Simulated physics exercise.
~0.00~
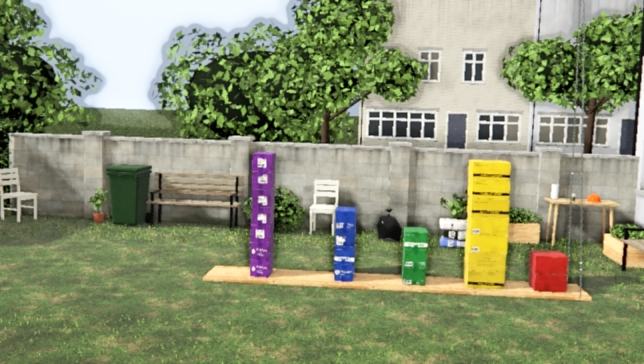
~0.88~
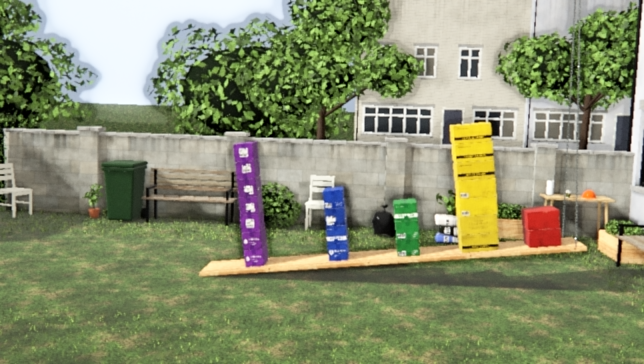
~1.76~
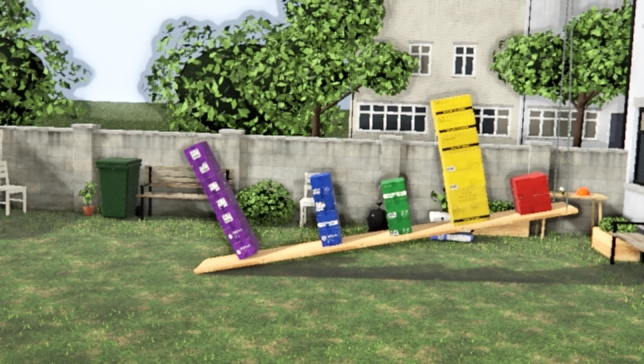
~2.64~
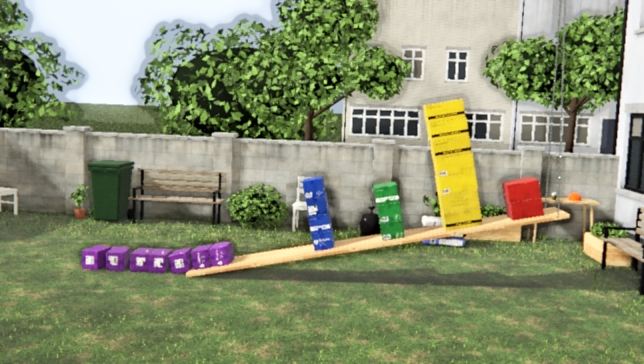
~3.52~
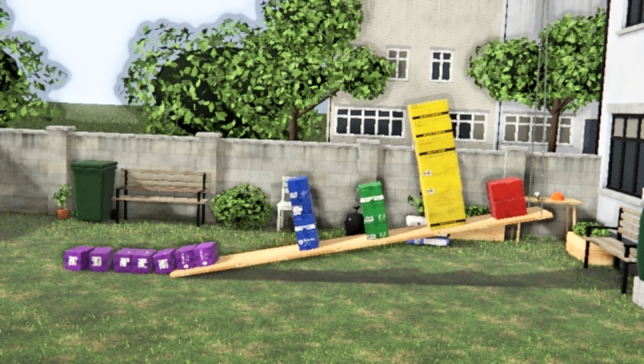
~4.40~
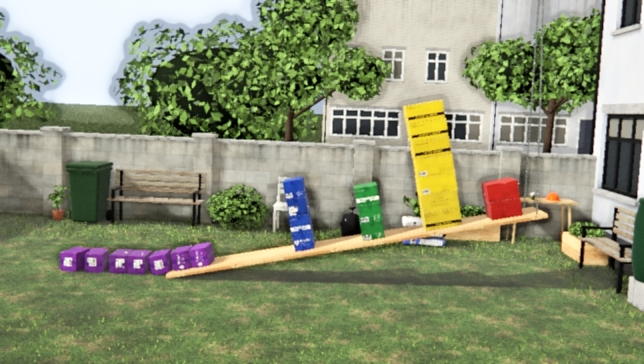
A long wooden board holding five coloured stacks of boxes rose at its right end, and the tall purple stack leaned left and toppled onto the grass in a row, while the blue, green, yellow and red ones stayed standing on the slope.
